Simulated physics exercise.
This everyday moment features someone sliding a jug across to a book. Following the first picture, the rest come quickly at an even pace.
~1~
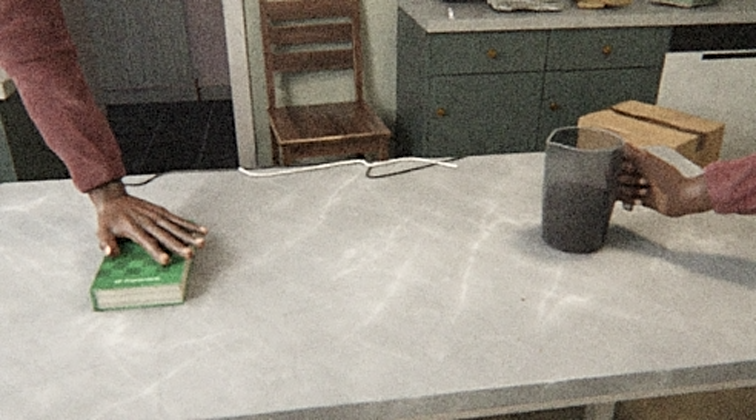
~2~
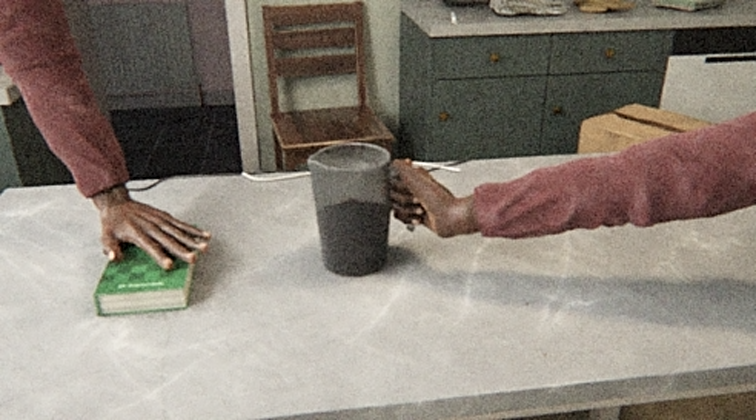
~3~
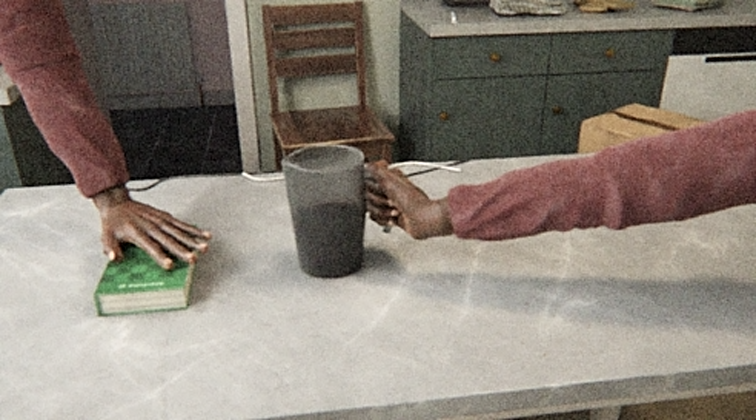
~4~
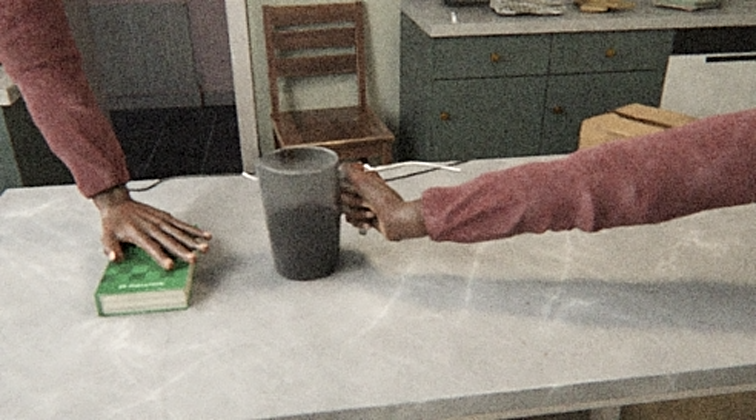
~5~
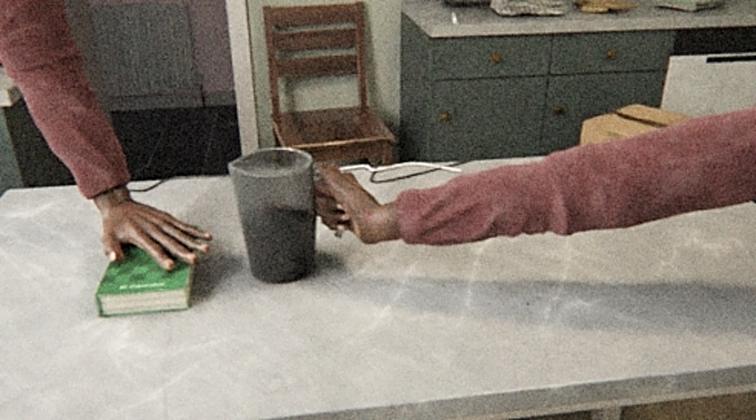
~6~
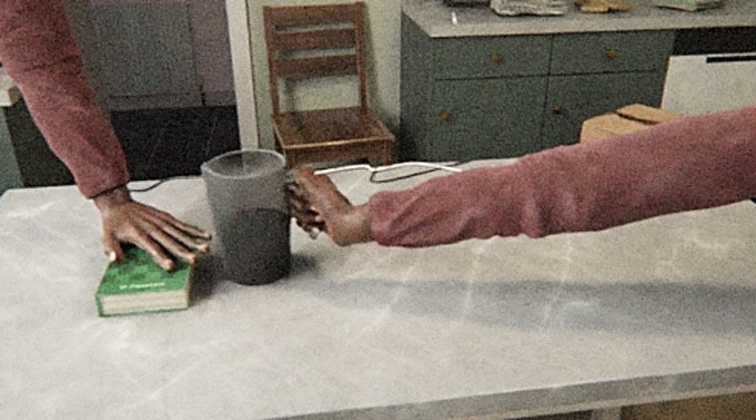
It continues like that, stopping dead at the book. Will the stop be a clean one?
The liquid never pours over.
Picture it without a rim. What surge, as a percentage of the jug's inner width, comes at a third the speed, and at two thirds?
Roughly 15 and 25 percent.
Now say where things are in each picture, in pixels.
At rest; jug (579, 188) about half full; book (149, 261), in the first frame.
Under way; jug about half full, surface at (354, 216), in the second frame.
On by 25 px; jug (328, 210) about half full, in the third frame.
On by 25 px; jug about half full, surface at (304, 219), in the fourth frame.
On by 25 px; jug (278, 214) about half full, in the fifth frame.
On by 25 px; jug about half full, surface at (254, 223); book (154, 267), in the sixth frame.
Shortly, the jug meets the book.
Then, the red wine surges up the wall; the wave climbs under half way to the rim.
At the finish, the jug stands at the book; none is lost.
